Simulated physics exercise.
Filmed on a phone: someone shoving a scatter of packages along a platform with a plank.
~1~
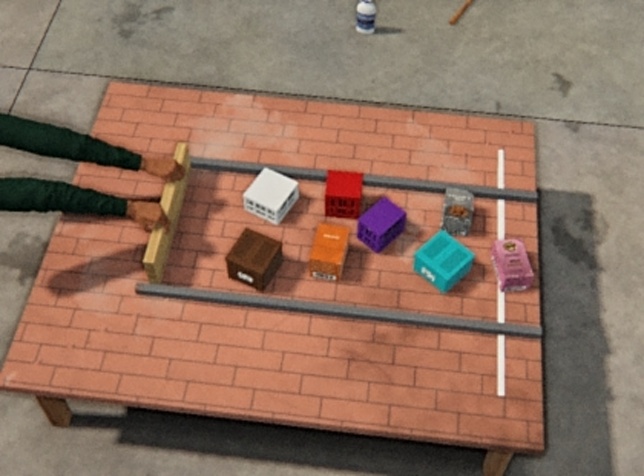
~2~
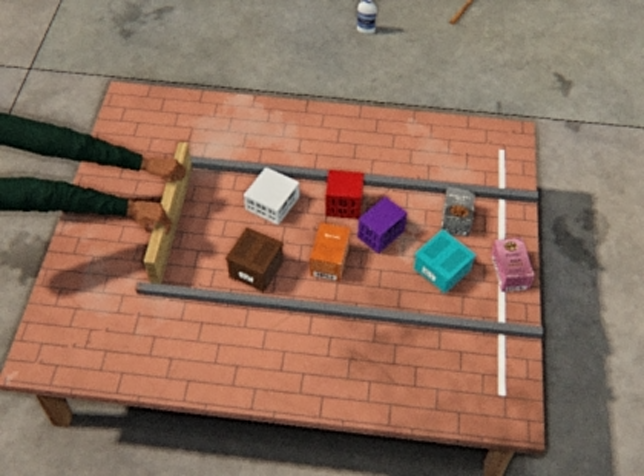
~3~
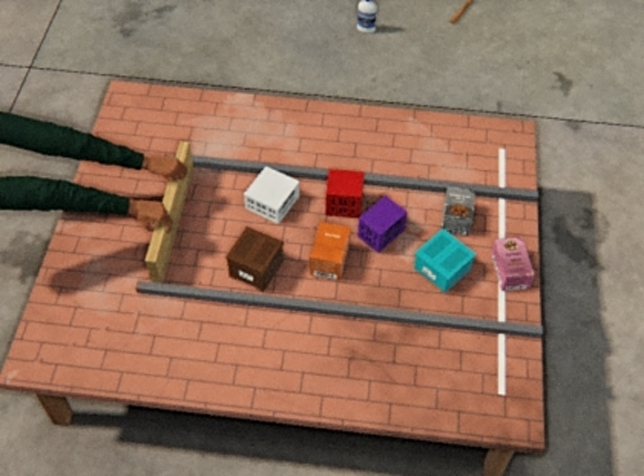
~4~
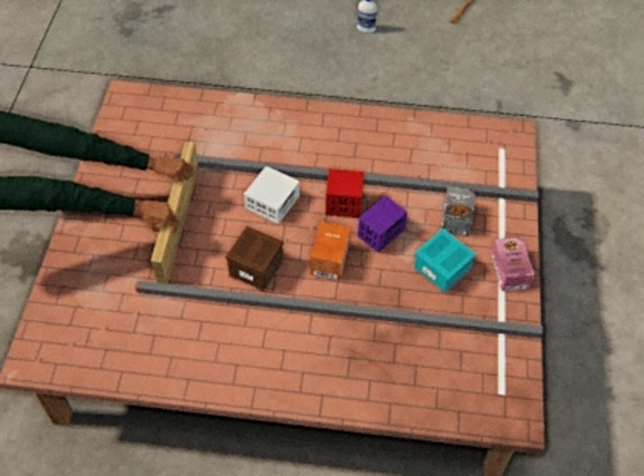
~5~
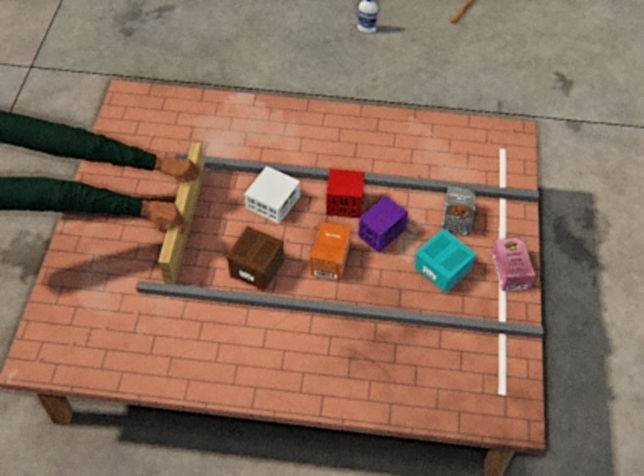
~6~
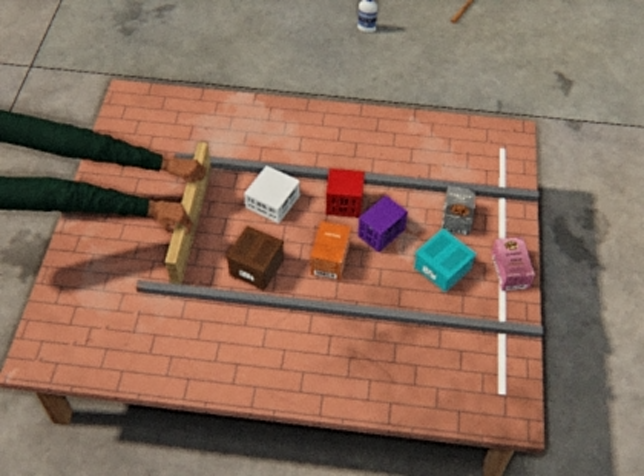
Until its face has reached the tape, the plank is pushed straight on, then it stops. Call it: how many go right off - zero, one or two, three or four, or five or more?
Five or more go off.
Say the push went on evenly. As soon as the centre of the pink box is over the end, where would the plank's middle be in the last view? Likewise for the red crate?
Roughly at (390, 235) and roughly at (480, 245).
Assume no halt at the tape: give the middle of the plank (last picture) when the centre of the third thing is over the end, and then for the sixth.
Its centre point is roughly (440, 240) and later (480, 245).
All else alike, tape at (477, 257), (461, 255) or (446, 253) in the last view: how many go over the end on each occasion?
4, 4, 3.
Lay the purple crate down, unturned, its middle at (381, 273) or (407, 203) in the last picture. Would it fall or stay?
The purple crate is gone the first time and is gone the second time.
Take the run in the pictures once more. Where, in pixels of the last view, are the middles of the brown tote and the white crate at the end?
The brown tote comes to rest close to (526, 284), while the white crate rests close to (524, 215).
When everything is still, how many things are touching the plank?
2 end up touching it.
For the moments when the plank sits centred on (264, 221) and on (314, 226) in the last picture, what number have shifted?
I count 2 first and 5 after.
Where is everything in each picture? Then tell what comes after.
Pink box (511, 265); grey box (457, 212); turquoise tote (443, 262); plank (169, 213); tape (501, 261), in the first picture.
Grey box (458, 212); plank (170, 212), in the second picture.
Turquoise tote (444, 261); brown tote (256, 259), in the third picture.
Pink box (512, 264); white crate (272, 195), in the fourth picture.
Grey box (459, 211); orange box (331, 251), in the fifth picture.
Pink box (512, 264); grey box (459, 211); turquoise tote (444, 261); plank (190, 213); tape (502, 259), in the sixth picture.
Early on, none off yet; pink box at rest near (512, 264); grey box at rest near (459, 211); turquoise tote at rest near (444, 261).
A while later, none off yet; pink box at rest near (512, 264); grey box travelled a little near (472, 207); turquoise tote travelled a little near (466, 263).
Further along, one off so far; pink box in the air near (574, 347); grey box travelled well along near (543, 214); turquoise tote travelled well along near (547, 272).
Finally, the number that fall off is five or more; lost, orange box, red crate, purple crate, turquoise tote, grey box and pink box.
